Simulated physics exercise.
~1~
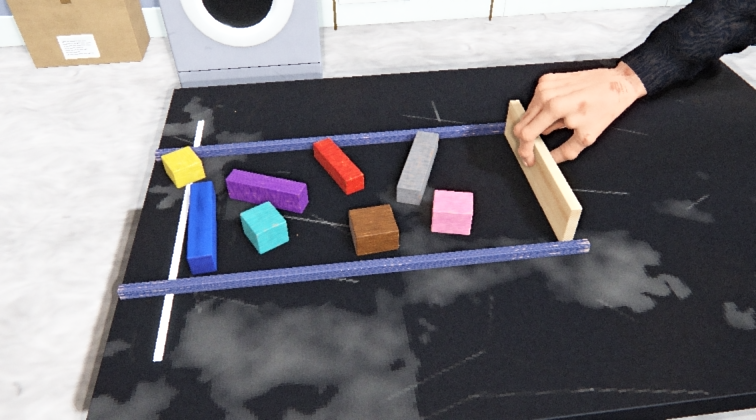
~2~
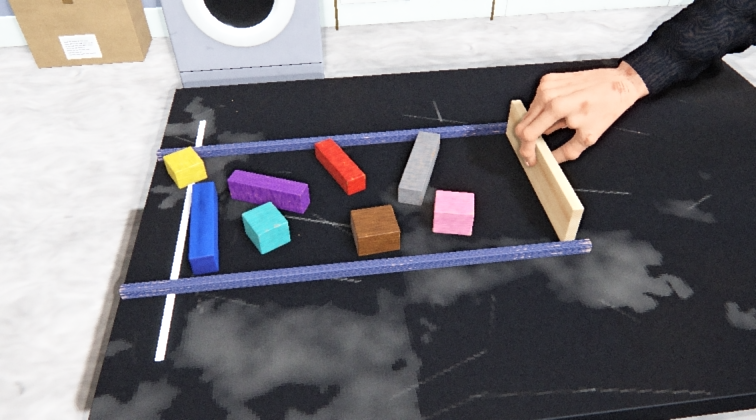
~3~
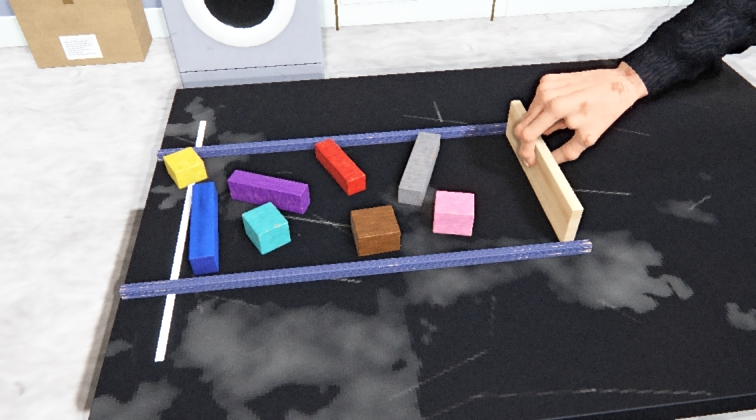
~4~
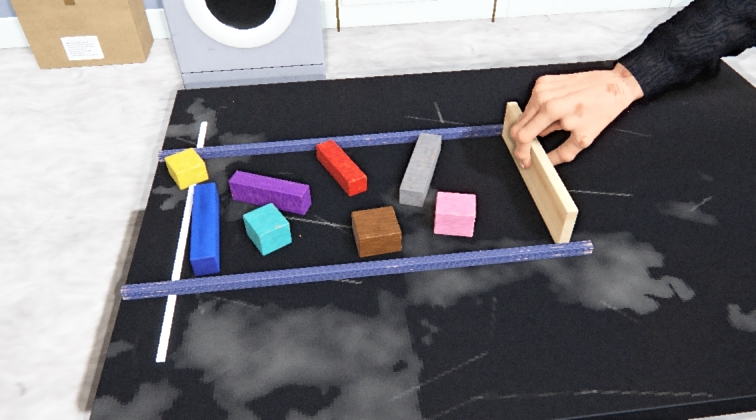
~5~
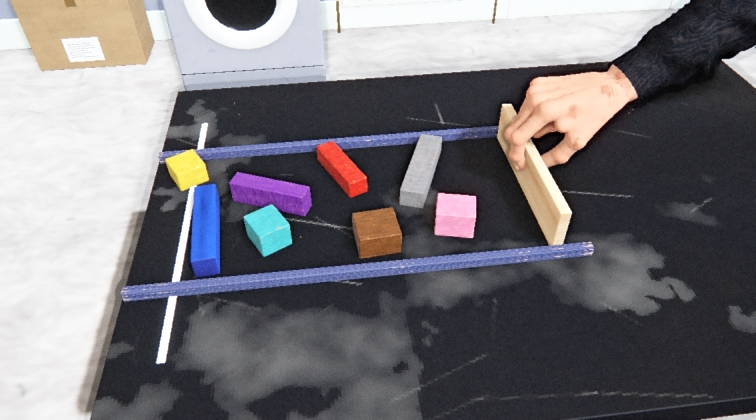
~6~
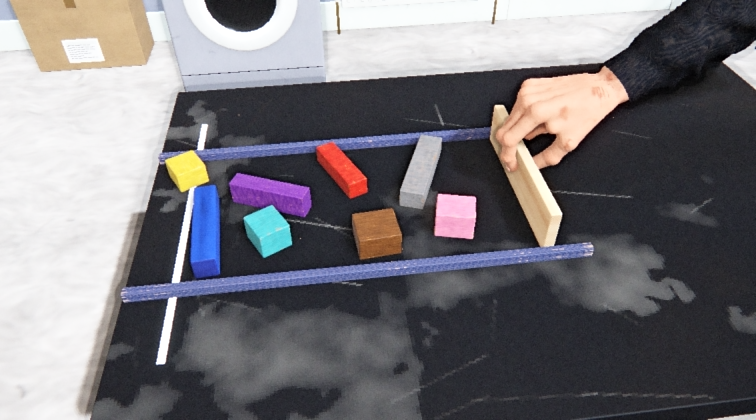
A hand slides a wooden board slightly left between two rails, behind scattered coloured blocks.
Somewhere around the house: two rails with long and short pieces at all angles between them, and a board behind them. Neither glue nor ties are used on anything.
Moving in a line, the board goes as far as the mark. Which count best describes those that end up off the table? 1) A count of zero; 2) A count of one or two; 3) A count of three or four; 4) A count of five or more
A count of five or more (4).
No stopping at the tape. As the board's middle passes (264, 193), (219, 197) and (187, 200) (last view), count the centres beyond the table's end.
Taking the three positions in turn, the counts come to 0, 2 and 5.
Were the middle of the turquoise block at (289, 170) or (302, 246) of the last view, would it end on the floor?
For the turquoise block: Gone and then gone.
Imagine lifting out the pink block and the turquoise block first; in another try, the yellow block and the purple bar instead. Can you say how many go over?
You'd see 3 fallen, and 3 in the other try.
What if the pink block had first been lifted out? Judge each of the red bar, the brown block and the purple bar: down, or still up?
So the red bar keeps its place, the brown block keeps its place and the purple bar goes down.
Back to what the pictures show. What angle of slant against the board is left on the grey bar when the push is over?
Close to 0°.
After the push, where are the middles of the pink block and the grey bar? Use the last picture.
In the last picture, roughly (157, 248) and (178, 191).
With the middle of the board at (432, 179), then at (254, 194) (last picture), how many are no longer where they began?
Moved so far: 2, later 7.
Soon after, none off yet; yellow block at rest near (187, 171); blue stick at rest near (206, 229); turquoise block at rest near (268, 231).
After that, none off yet; yellow block at rest near (187, 171); blue stick displaced a little near (176, 229); turquoise block displaced well along near (201, 234).
In the end, the number that fall off is five or more; gone, brown block, purple bar, turquoise block, blue stick and yellow block.
